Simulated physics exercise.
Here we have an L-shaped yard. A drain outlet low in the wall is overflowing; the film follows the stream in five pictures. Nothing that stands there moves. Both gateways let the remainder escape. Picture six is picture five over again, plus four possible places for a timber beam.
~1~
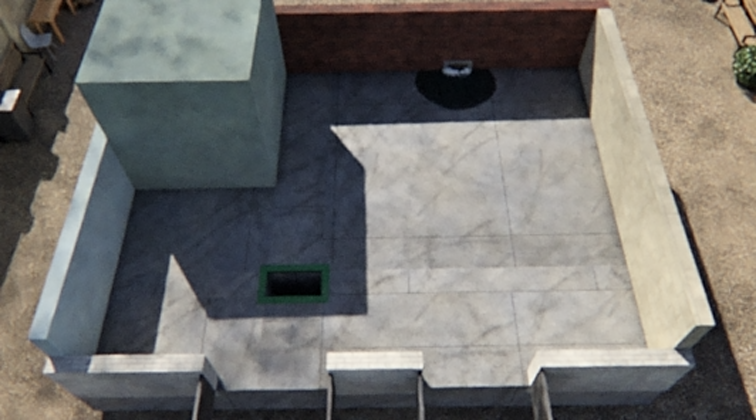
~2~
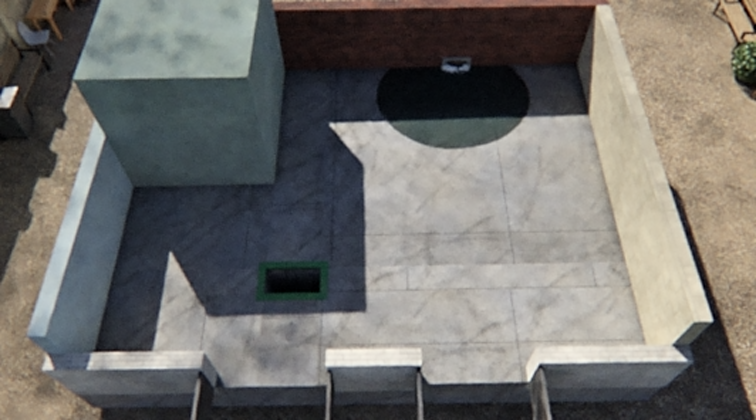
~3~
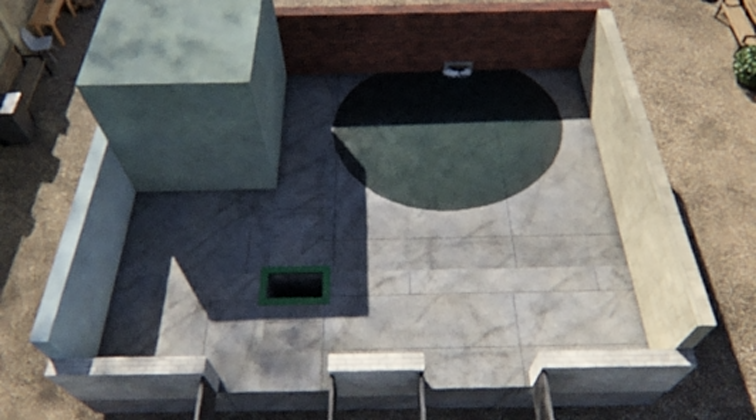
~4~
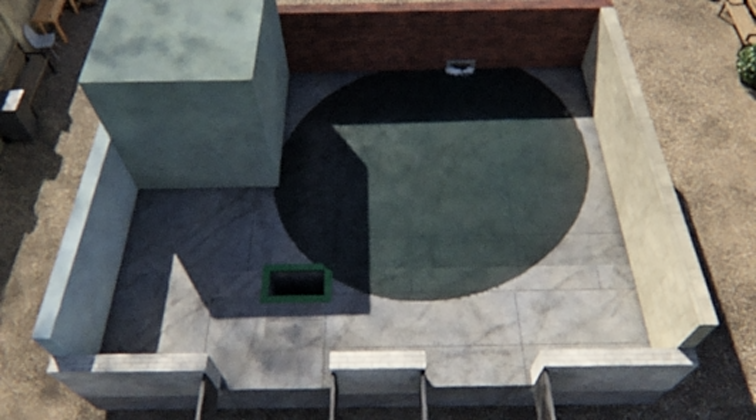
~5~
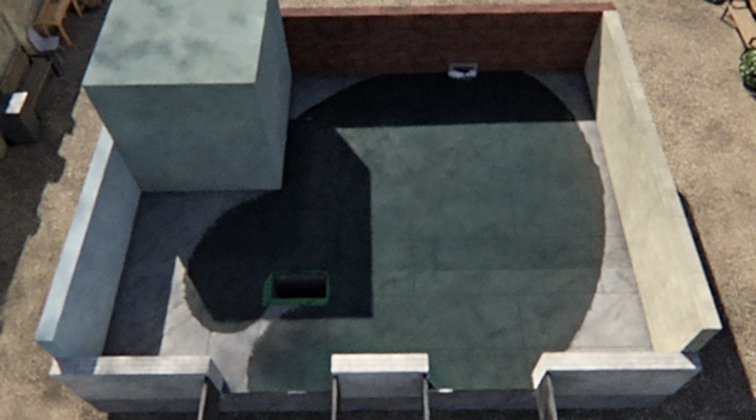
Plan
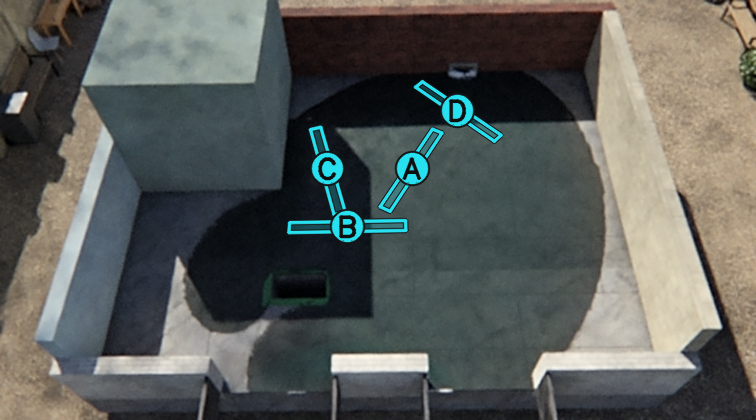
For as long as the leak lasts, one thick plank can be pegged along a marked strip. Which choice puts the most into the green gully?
Position A.
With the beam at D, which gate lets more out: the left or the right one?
The right gate.
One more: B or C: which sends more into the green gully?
Position C.
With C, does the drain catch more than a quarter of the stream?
No.
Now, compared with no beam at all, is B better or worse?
It is worse.
On the marked copy, A from (385, 209) to (437, 131); B from (289, 227) to (405, 225); C from (315, 128) to (339, 213); D from (419, 84) to (497, 138).
With A, about 23 % of the stream goes into the green gully, about 75 % out by the gates.
With B, about 5 % of the stream goes into the green gully, about 94 % out by the gates.
With C, about 15 % of the stream goes into the green gully, about 81 % out by the gates.
With D, about 10 % of the stream goes into the green gully, about 87 % out by the gates.
